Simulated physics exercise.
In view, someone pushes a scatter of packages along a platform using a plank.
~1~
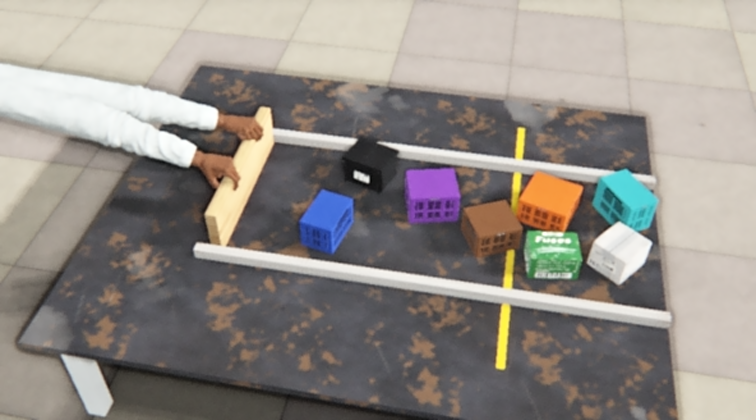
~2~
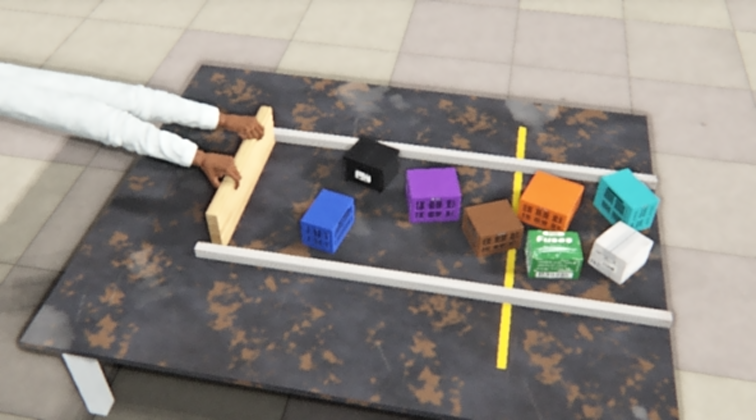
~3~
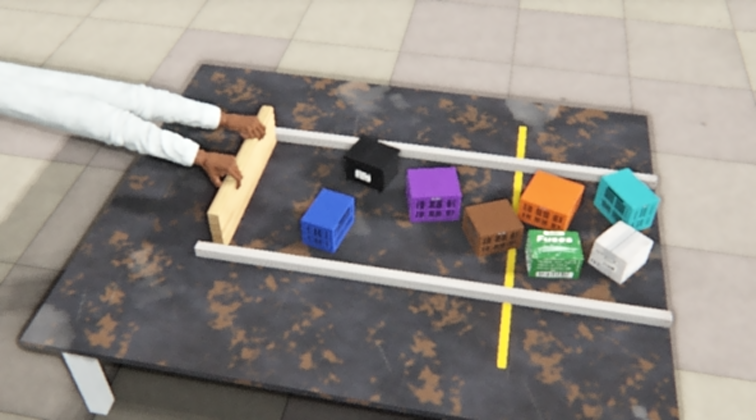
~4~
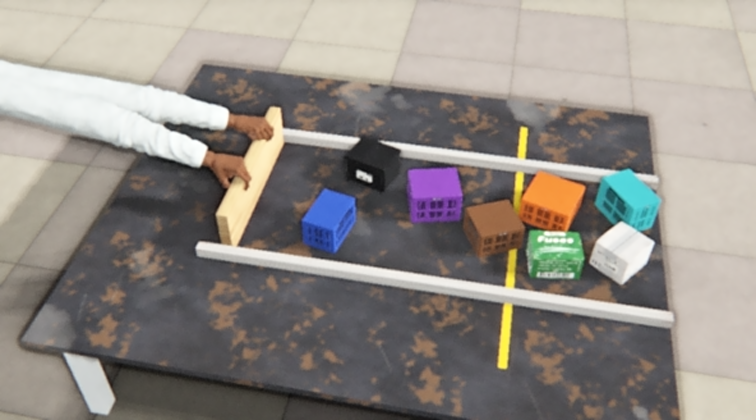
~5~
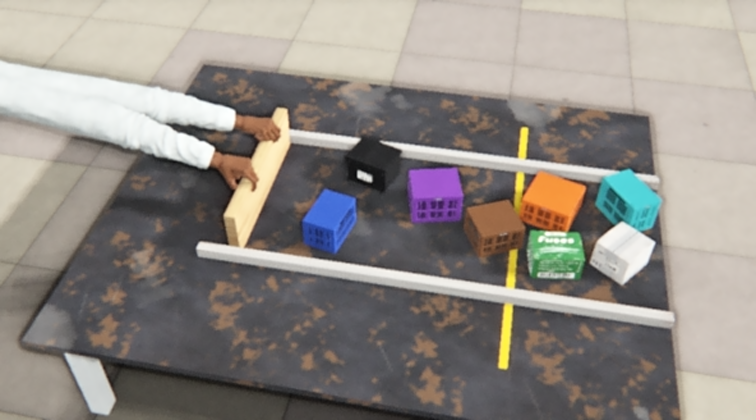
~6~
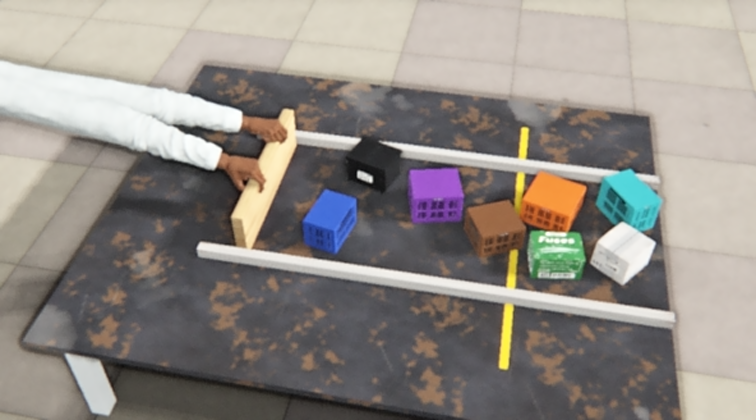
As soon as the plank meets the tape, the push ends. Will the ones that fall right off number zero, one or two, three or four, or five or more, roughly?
They will number zero.
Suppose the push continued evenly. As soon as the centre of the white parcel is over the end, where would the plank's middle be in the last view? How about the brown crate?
White parcel over the end: About (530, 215). Brown crate over the end: About (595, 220).
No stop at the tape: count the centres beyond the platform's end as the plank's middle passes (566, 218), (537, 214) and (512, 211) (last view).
Taking the three positions in turn, the counts come to 2, 1 and 0.
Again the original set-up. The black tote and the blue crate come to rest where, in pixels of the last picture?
Listed as asked: First (544, 179), and then (533, 248).
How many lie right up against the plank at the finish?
At rest, 3 are in contact.
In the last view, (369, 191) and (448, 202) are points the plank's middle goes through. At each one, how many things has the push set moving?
Tally at point one: 2; at point two: 5.
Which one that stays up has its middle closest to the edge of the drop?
That's the white parcel.
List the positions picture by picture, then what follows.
The first frame shows turquoise crate (624, 203); white parcel (619, 253); green box (552, 255); plank (243, 175); tape (513, 229).
The second frame shows white parcel (620, 252); plank (244, 174).
The third frame shows green box (553, 254); blue crate (328, 220).
The fourth frame shows turquoise crate (627, 202); brown crate (493, 228).
The fifth frame shows white parcel (622, 253); orange crate (552, 203).
The sixth frame shows turquoise crate (628, 203); white parcel (622, 253); green box (555, 255); plank (267, 177); tape (516, 229).
Early on, none off yet; turquoise crate at rest near (628, 203); white parcel at rest near (622, 253); green box at rest near (555, 255).
A while later, none off yet; turquoise crate at rest near (628, 203); white parcel travelled a little near (631, 255); green box travelled a little near (578, 267).
Finally, the number that fall off is zero.
